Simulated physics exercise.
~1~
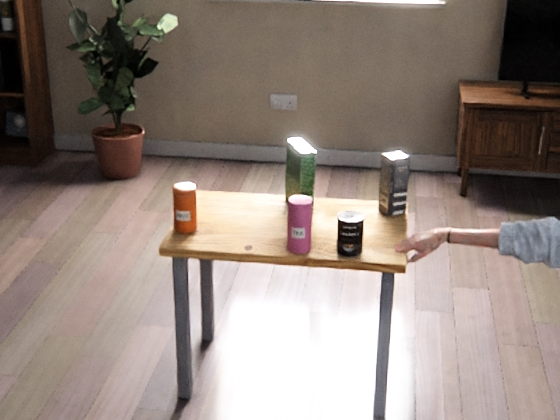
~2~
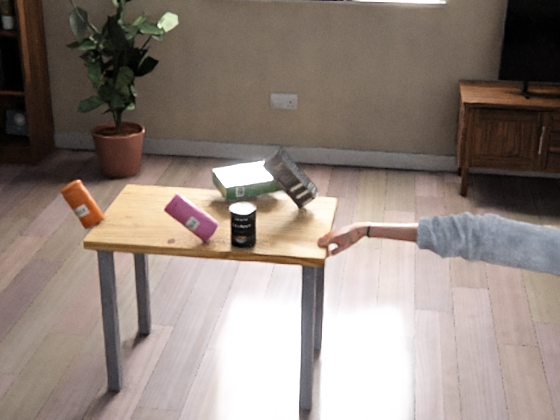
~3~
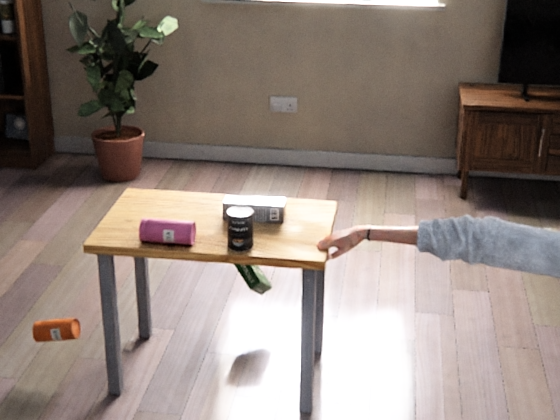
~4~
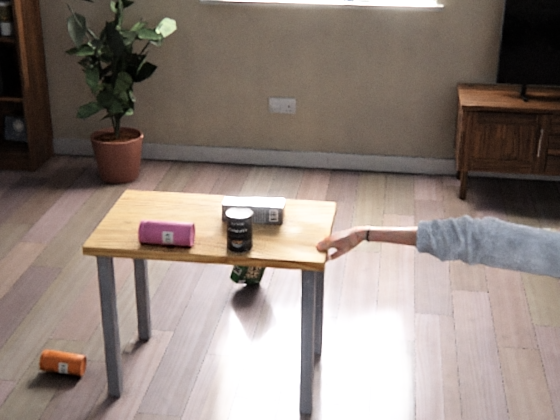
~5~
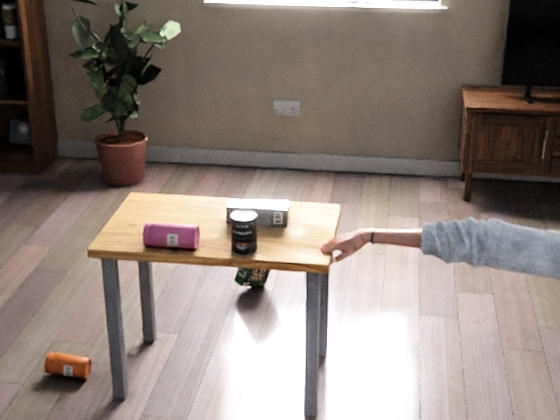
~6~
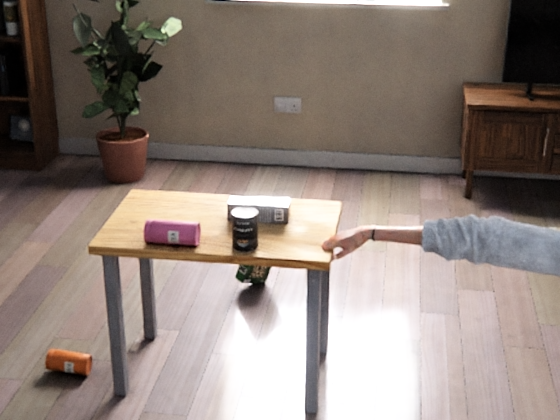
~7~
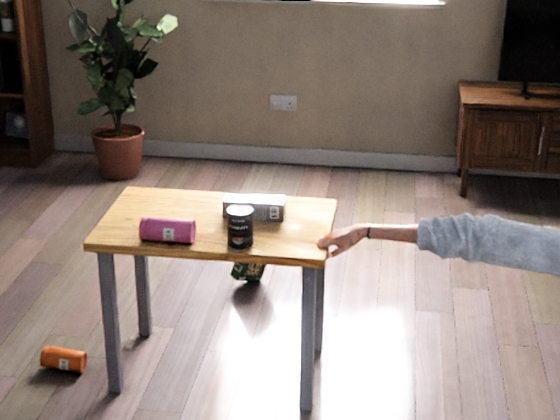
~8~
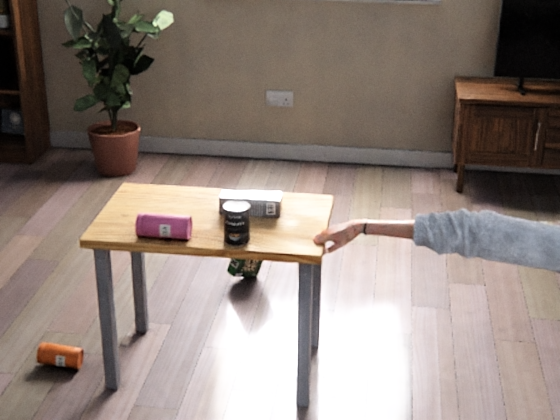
A small wooden table with grey metal legs stands on a plank floor, seen from the front and slightly above by a gently swaying camera, with a potted plant behind. An orange jar, a pink jar and a black tin stand on it before a green packet and a grey carton. A hand at the right edge shoves the table left, and the items tip. The orange jar falls off the left side and the green packet drops off the back. Finally, both lie below, the pink jar and carton rest on their sides, and the black tin stays upright.
